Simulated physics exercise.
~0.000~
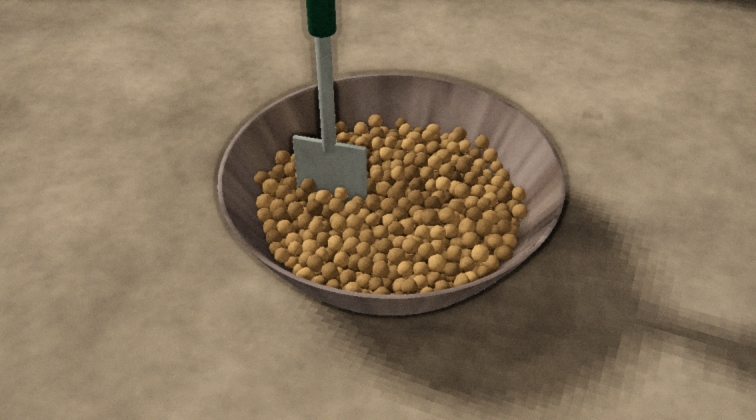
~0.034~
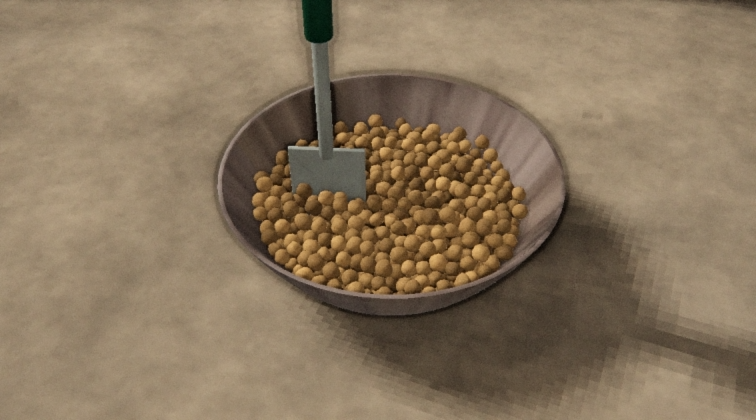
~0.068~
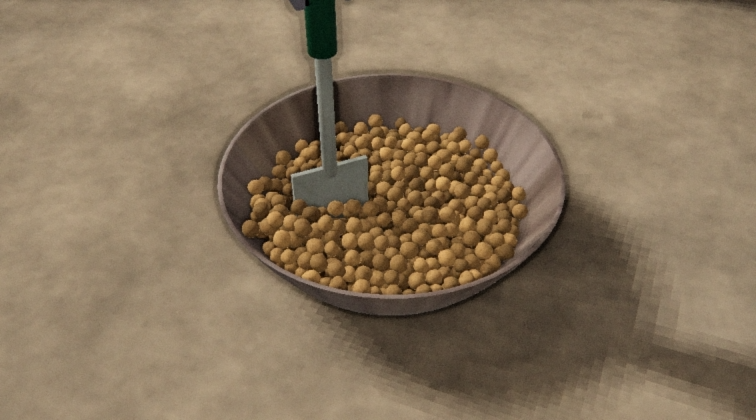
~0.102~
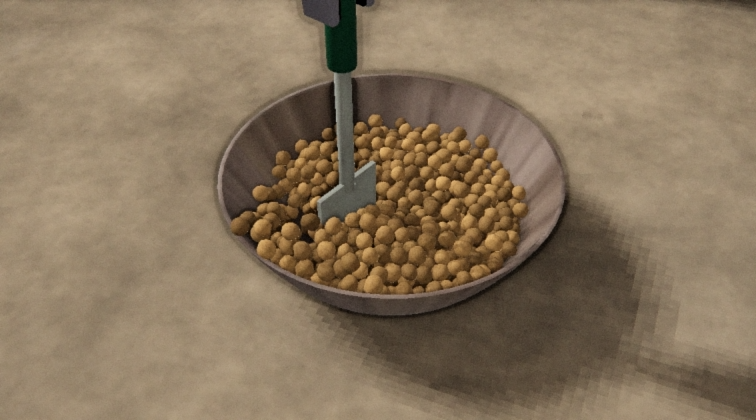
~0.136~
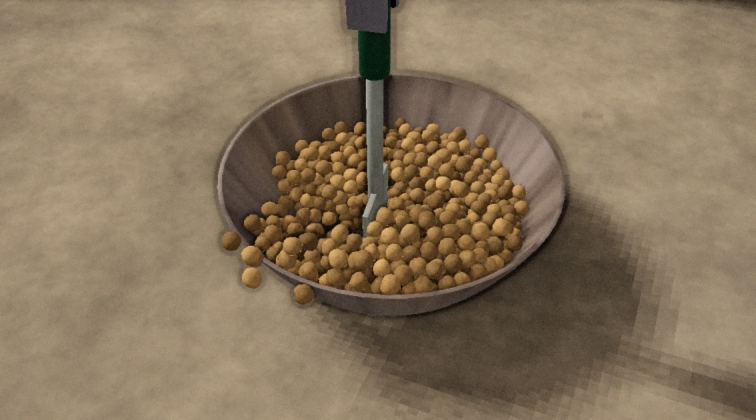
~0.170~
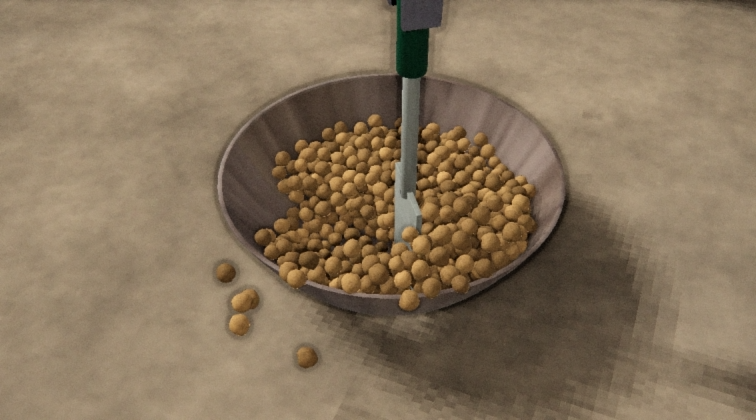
A flat grey paddle on a green handle stands in a wide, greyish-brown bowl of round tan chickpeas, seen from above at an angle on a mottled beige surface. It sweeps from the left of the bowl towards the near side and rightwards, turning edge-on as it pushes the chickpeas. Several cross the near-left rim and scatter on the surface, while the bowl and camera stay still.
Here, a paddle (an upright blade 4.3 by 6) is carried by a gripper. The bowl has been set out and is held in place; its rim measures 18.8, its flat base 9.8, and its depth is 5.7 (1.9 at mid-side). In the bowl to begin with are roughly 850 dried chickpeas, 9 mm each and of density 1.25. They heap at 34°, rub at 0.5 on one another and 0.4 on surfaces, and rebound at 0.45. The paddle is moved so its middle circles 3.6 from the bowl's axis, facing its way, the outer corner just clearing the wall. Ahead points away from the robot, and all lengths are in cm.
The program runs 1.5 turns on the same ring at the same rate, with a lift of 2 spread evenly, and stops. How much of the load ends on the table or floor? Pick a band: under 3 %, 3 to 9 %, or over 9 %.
Band: Over 9 %.
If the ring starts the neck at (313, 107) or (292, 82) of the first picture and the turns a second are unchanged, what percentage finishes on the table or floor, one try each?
Close to 30 and 15 in a hundred.
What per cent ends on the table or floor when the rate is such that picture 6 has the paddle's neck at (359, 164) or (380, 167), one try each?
Around 5 and 15 per cent respectively.
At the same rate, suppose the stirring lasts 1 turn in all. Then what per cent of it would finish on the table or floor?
I'd expect around 15 per cent.
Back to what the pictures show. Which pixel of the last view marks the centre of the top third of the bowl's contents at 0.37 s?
(378, 119), roughly.
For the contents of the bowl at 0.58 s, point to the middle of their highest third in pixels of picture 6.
Somewhere around (343, 227), I think.
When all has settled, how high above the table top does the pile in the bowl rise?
Some 6.0 cm.
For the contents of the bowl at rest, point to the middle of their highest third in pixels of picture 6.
It is centred near (388, 198).
After 0.37 s, 281° round, highest piece 9 above the table; 730 in the bowl, 73 on the table or floor, 47 in flight or on the tool.
After 0.58 s, 83° round, highest piece 8 above the table; 674 in the bowl, 169 on the table or floor, 7 in flight or on the tool.
After 0.88 s, 180° round, highest piece 6 above the table; 662 in the bowl, 188 on the table or floor.
After 1.58 s, 180° round, highest piece 6 above the table; 662 in the bowl, 188 on the table or floor.
In the end, 662 in the bowl, 188 on the table or floor. That is 22 % on the table or floor.
